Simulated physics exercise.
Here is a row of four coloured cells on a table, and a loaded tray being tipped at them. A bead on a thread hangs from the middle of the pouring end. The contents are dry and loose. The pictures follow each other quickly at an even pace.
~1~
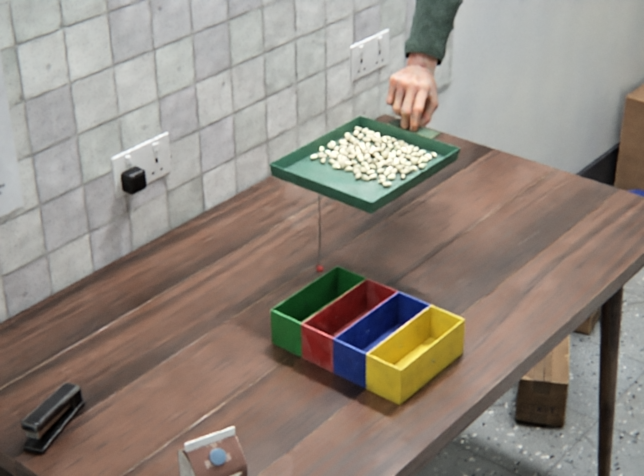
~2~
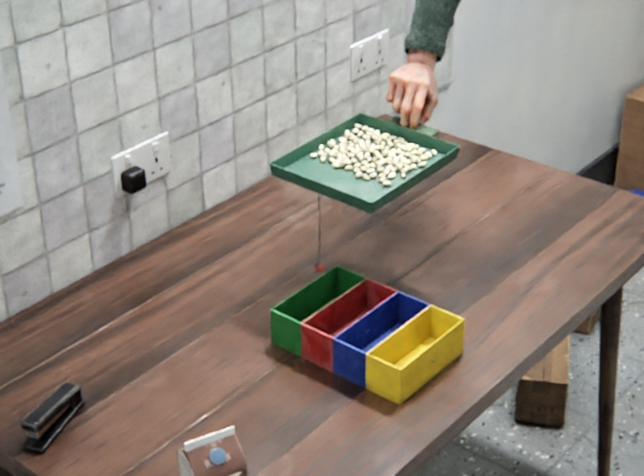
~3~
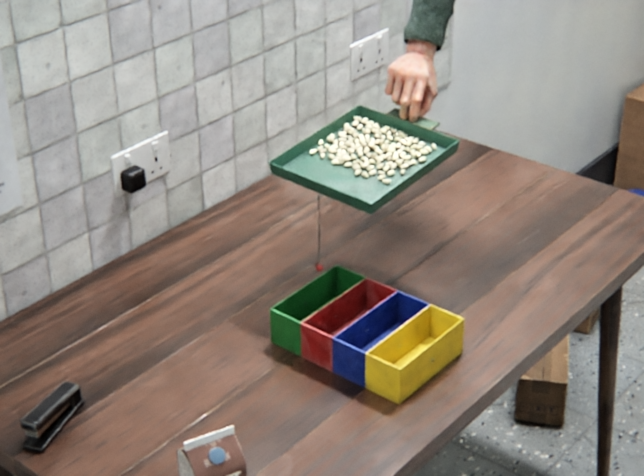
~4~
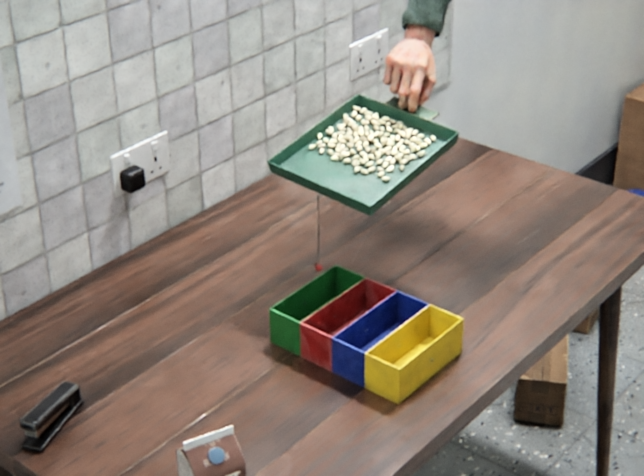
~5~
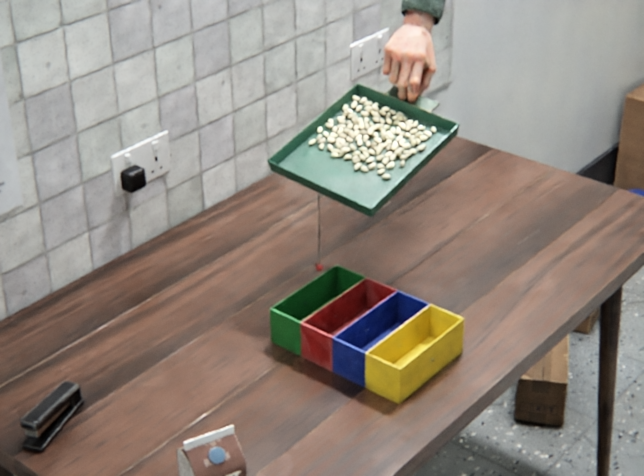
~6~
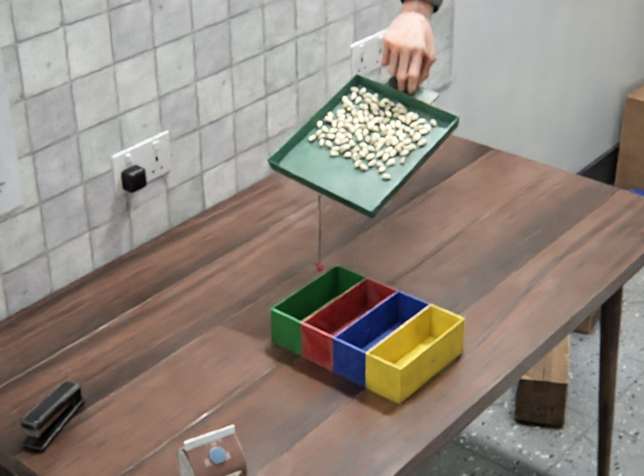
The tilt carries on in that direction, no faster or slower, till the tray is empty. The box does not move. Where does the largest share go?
The red one ends fullest.
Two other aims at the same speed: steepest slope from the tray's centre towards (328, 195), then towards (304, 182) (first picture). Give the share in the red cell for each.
Near 30 % and 0 %.
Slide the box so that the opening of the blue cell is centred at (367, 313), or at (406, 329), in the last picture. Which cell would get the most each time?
First red, then that green cell.
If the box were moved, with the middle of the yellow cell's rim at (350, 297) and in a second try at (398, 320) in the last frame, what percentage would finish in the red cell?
Near 0 % and 40 %.
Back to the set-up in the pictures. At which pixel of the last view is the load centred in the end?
Near (338, 334).
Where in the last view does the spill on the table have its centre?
Close to (263, 327).
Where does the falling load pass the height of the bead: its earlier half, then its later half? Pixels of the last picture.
Early half (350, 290), late half (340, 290).
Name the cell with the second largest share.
The runner-up: The cell in green.
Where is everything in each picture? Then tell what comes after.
Corners of the pouring end (272, 164) and (372, 201), level; middle of the load (376, 155), white beans; bead on its thread (320, 269); green cell (287, 330); red cell (318, 345); blue cell (350, 360); yellow cell (384, 376), in the first frame.
Corners of the pouring end (272, 163) and (372, 201), level; middle of the load (376, 153), in the second frame.
Corners of the pouring end (271, 162) and (371, 202), tipped barely, lowest at the right corner; middle of the load (376, 148), in the third frame.
Corners of the pouring end (270, 161) and (370, 204), tipped a little, lowest at the right corner; middle of the load (375, 141), in the fourth frame.
Corners of the pouring end (270, 160) and (370, 207), tipped clearly, lowest at the right corner; middle of the load (375, 135), in the fifth frame.
Corners of the pouring end (270, 160) and (371, 209), tipped clearly, lowest at the right corner; middle of the load (375, 129); green cell (287, 329); red cell (318, 344); blue cell (350, 359); yellow cell (383, 375), in the sixth frame.
Just after the last frame, tray tipped steeply; almost all on the tray; about a tenth falling or outside the box.
A moment on, tray tipped past a quarter turn; roughly half on the tray; roughly a quarter in the red cell; about a tenth in the green cell; about a tenth in the blue cell; about a tenth falling or outside the box.
Further on, tray tipped past a quarter turn; roughly half in the red cell; roughly a quarter in the green cell; about a tenth in the blue cell; about a tenth falling or outside the box.
When it is over, tray tipped past a quarter turn; roughly half in the red cell; roughly a quarter in the green cell; about a tenth in the blue cell; not one in the yellow cell; about a tenth outside the box.
